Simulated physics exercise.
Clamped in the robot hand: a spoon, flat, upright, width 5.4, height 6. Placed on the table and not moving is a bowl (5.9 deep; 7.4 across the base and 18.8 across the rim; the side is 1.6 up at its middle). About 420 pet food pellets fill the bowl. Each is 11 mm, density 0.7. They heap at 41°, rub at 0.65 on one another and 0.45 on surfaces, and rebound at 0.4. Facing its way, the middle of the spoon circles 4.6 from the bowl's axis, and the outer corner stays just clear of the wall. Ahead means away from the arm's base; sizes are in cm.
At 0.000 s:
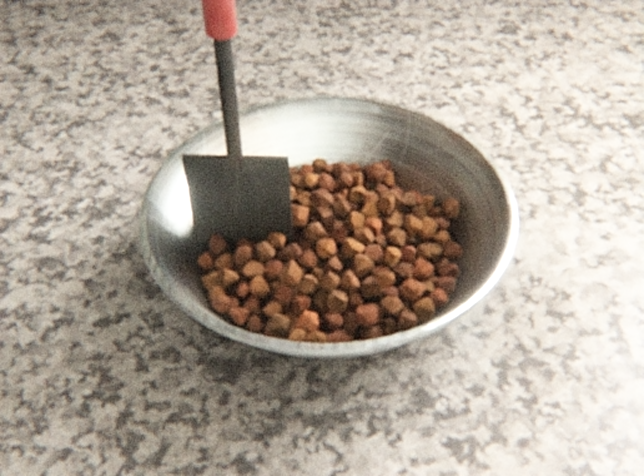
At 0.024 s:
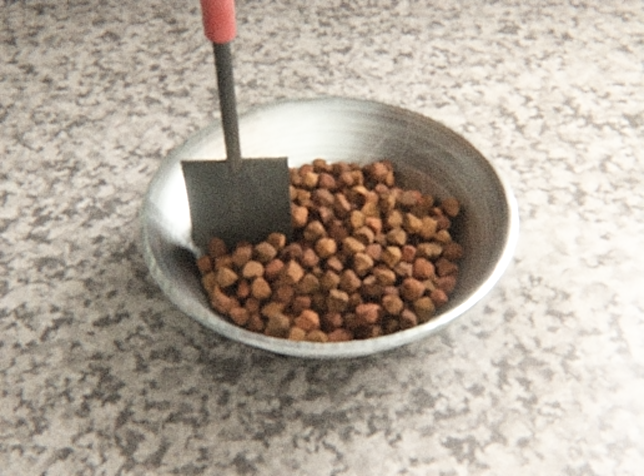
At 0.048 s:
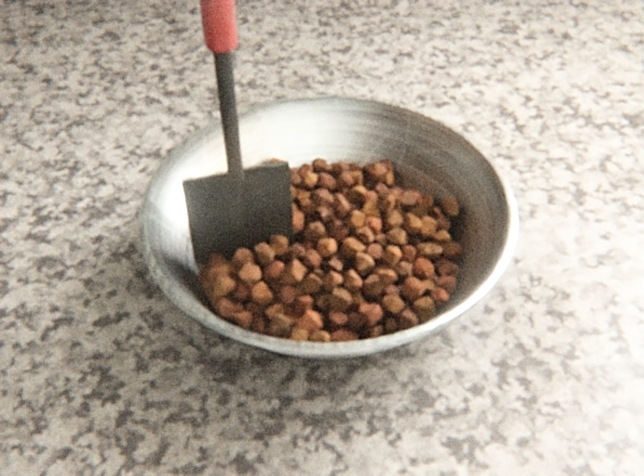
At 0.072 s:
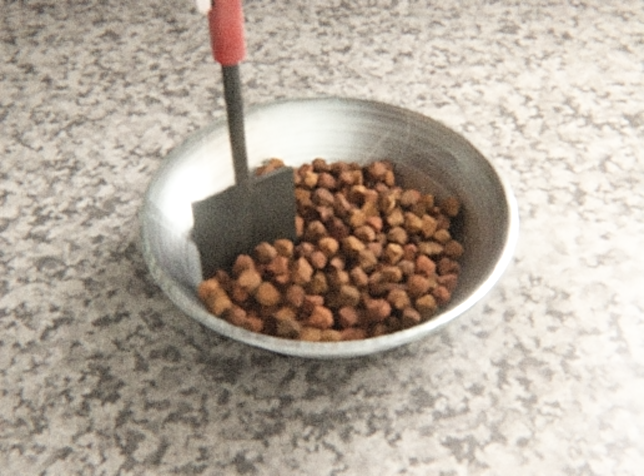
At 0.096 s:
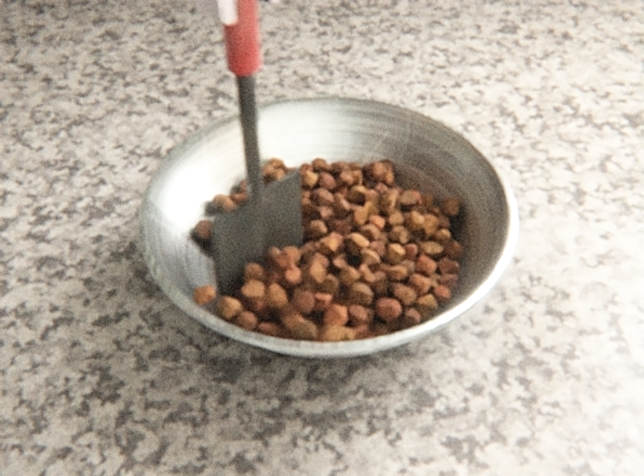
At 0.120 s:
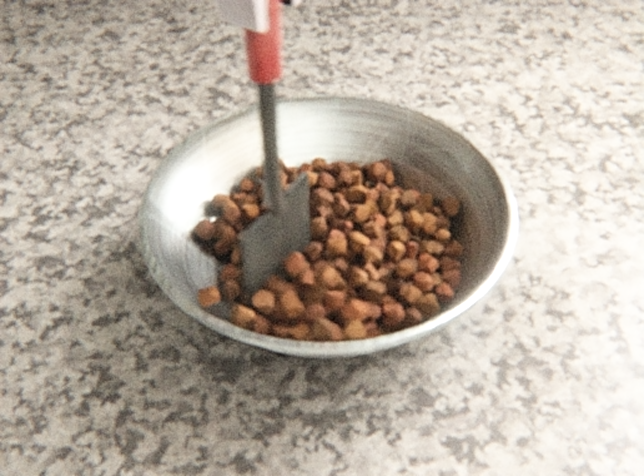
At the start, a dark flat spoon with a red handle stands at the left side of a metal bowl of brown pellets on a speckled table. The spoon sweeps toward the viewer and rightward through the pellets, turning as it goes and pushing some aside, while the bowl stays still.
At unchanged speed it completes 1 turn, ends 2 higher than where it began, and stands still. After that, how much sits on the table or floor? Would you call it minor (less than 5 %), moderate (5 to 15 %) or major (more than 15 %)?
I would call it moderate.
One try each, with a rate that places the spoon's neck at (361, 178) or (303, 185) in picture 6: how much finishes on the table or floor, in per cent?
About 20 and 20 %.
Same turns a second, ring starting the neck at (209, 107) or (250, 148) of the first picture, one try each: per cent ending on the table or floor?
I'd put it at around 0 and 15 percent.
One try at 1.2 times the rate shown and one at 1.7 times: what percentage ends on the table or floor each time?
It would be some 20 and 20 percent respectively.
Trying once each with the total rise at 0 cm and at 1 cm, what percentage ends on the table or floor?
That gives about 25 per cent and 20 per cent, in order.
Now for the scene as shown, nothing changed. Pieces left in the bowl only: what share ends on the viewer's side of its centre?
I'd put it near 45 per cent.
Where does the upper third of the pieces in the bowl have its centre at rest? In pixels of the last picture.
It is centred near (308, 216).
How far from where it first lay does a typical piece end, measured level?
I'd put it at roughly 1 centimetres.
After 0.31 s, 176° round, highest piece 8 above the table; 414 in the bowl, 10 in flight or on the tool.
After 0.49 s, 290° round, highest piece 8 above the table; 396 in the bowl, 21 on the table or floor, 7 in flight or on the tool.
After 0.79 s, 0° round, highest piece 7 above the table; 386 in the bowl, 38 on the table or floor.
After 1.49 s, 0° round, highest piece 7 above the table; 386 in the bowl, 38 on the table or floor.
At rest, 386 in the bowl, 38 on the table or floor. That is 9 % on the table or floor.
